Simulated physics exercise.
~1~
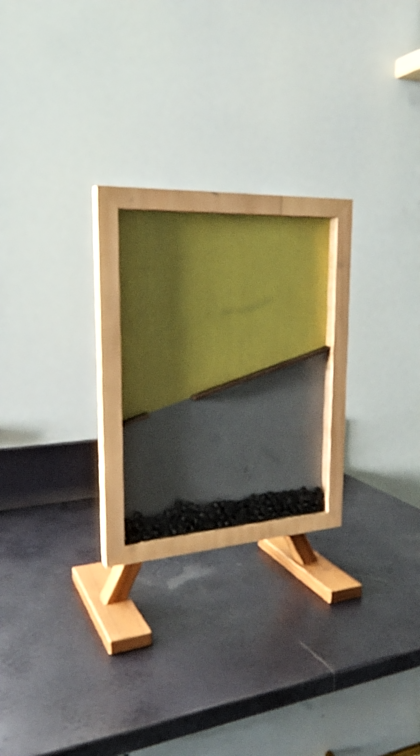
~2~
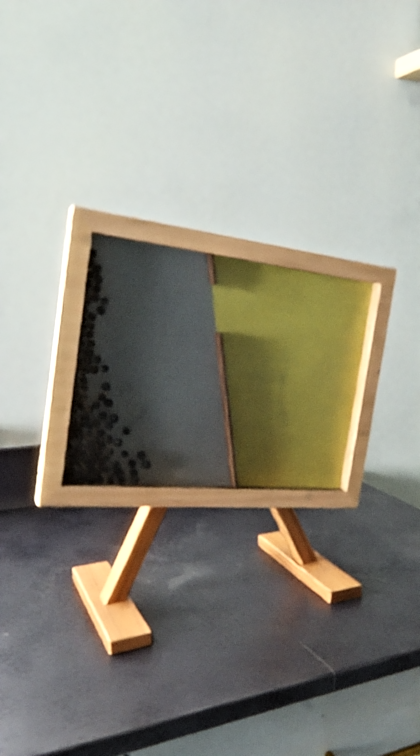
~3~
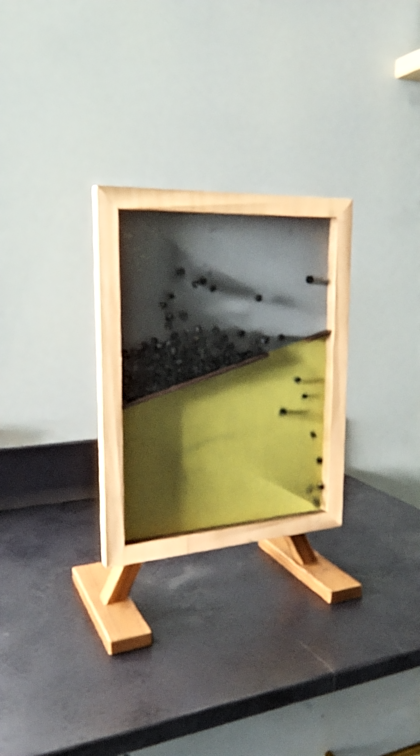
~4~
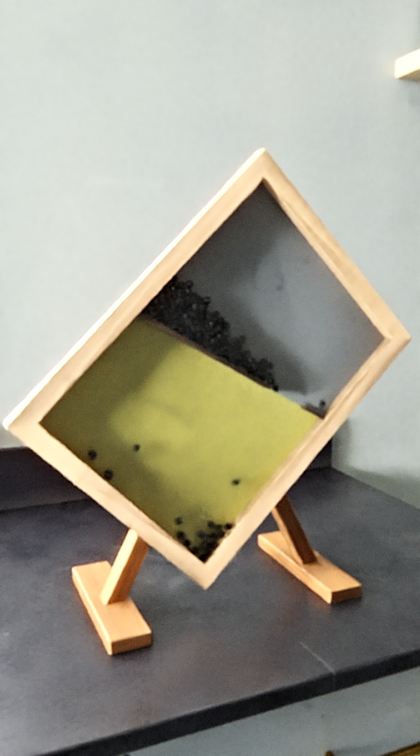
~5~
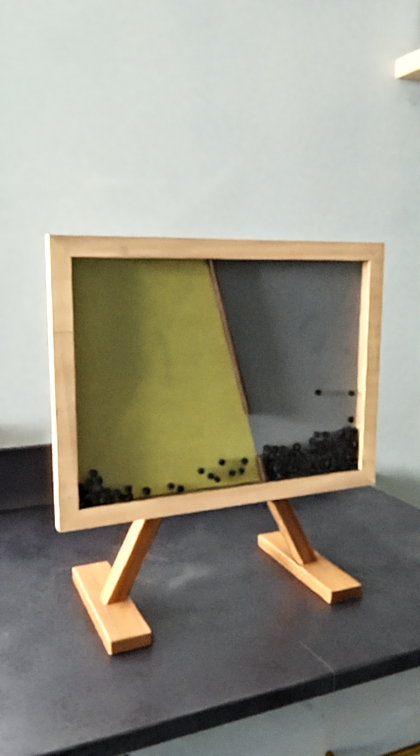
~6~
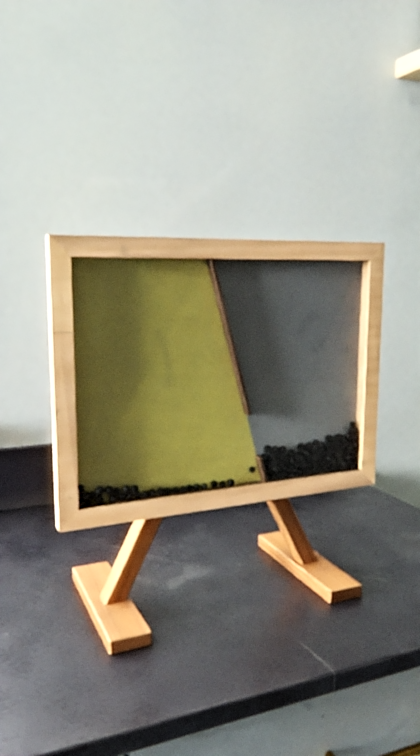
A wooden-framed case of black beads stands on two slanted feet on a dark countertop against a pale wall, seen from the front and slightly to one side by a still camera. Its yellow-green chamber is above a grey one, with a sloping divider between and the beads along the bottom. The case turns clockwise until it is upside down, and beads pile on the divider while some drop into the yellow below. It turns further clockwise and stops on its side, the beads settling mostly in the grey at right, fewer in the yellow at left.
